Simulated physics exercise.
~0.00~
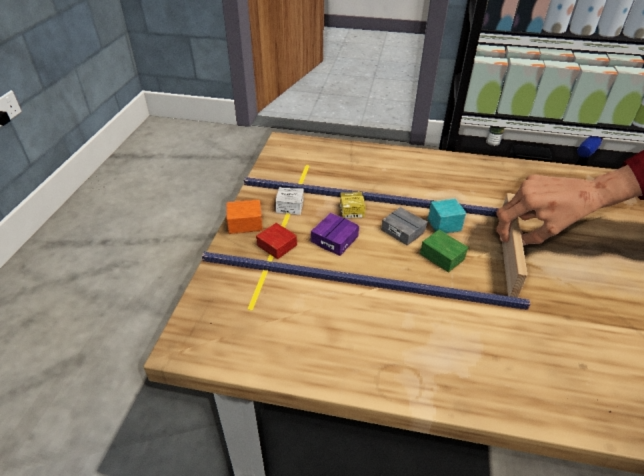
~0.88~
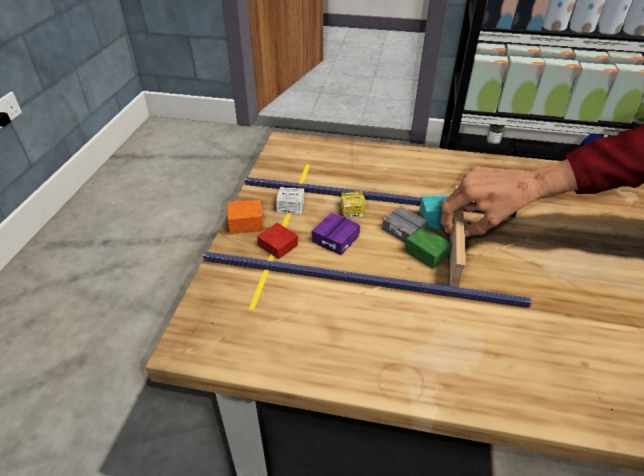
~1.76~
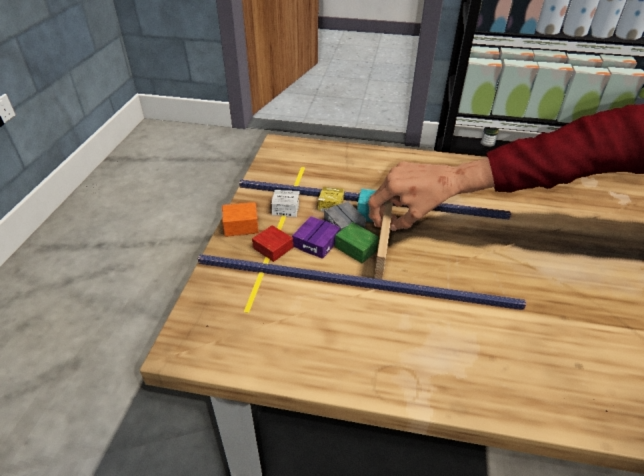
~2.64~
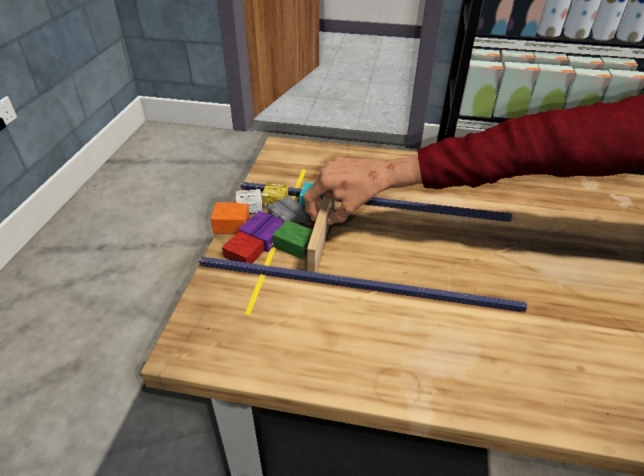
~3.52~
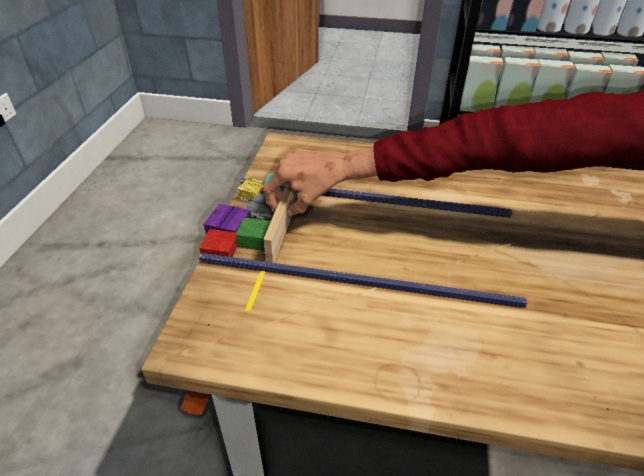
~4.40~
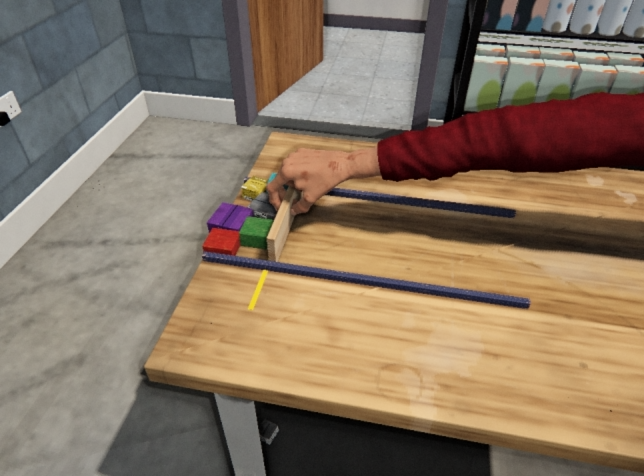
A hand slides an upright board left, pushing small blocks until some fall off the table.
